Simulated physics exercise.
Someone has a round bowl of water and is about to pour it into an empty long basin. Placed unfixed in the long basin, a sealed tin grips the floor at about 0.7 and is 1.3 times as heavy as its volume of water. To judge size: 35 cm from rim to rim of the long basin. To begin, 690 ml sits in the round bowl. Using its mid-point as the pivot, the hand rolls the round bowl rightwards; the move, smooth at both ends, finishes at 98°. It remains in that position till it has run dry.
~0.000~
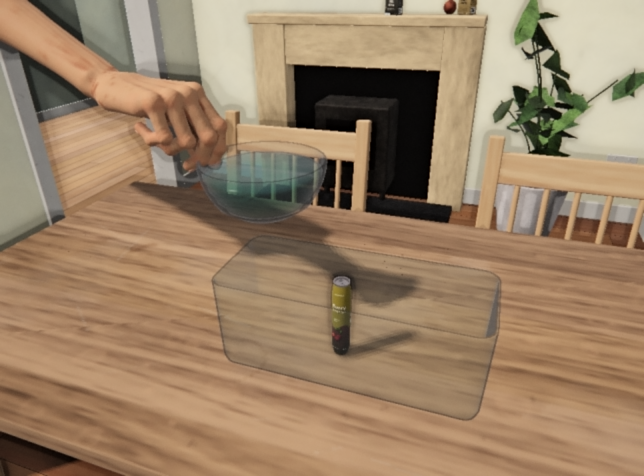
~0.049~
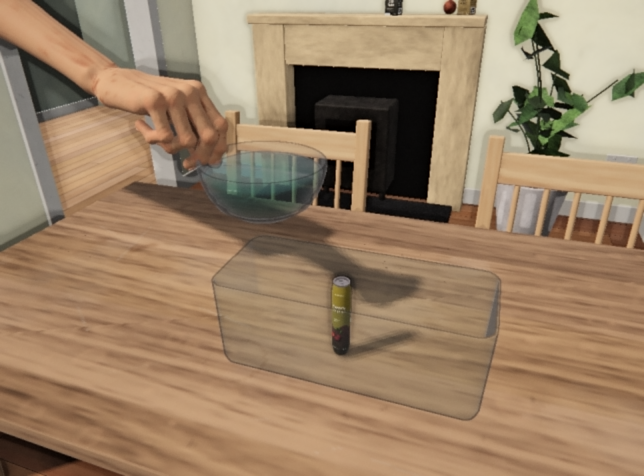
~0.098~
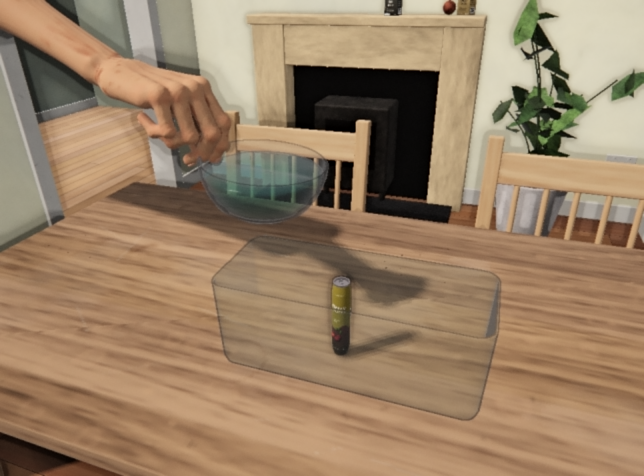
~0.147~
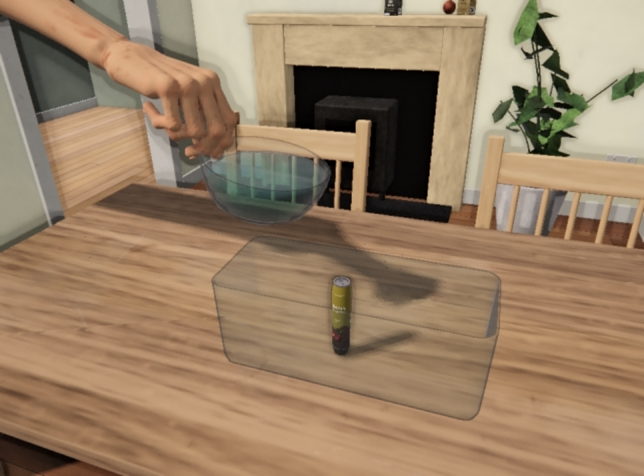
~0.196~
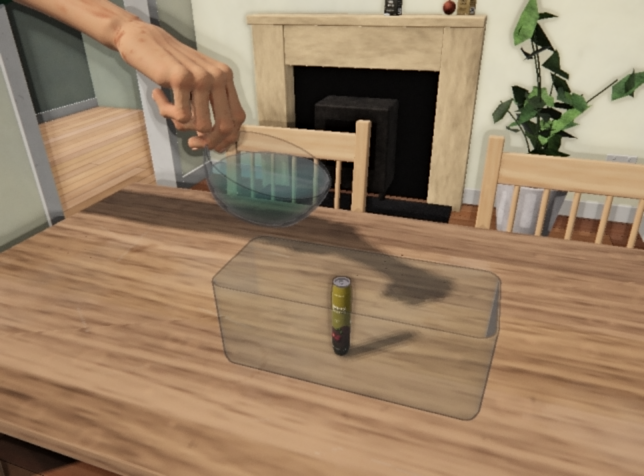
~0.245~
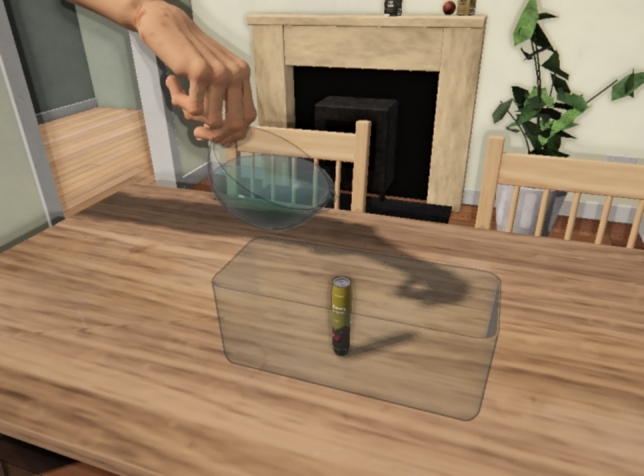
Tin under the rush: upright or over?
My bet is it will last.
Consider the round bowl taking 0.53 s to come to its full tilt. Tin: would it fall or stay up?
It stays steady, then.
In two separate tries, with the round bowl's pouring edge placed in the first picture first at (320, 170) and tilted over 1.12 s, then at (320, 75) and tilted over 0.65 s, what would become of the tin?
First it stays on its base; then it tips over.
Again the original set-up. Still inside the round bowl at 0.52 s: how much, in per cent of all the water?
Fraction remaining: Approx. 14 per cent.
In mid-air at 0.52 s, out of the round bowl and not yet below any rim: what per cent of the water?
30 %.
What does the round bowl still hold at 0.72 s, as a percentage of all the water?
About 1 % is still there.
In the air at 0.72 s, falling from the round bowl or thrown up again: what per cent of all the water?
Close to 3 in every hundred parts.
After 0.52 s the tilt is 88° and 14 per cent is still to pour; the tin stands where it began.
After 0.72 s the tilt is 98° and 1 per cent is still to pour; the tin stands where it began.
After 0.92 s the tilt is 98° and 0 per cent is still to pour; the tin stands where it began.
After 1.15 s the tilt is 98° and 0 per cent is still to pour; the tin stands where it began.
In the end the tin stands where it began.
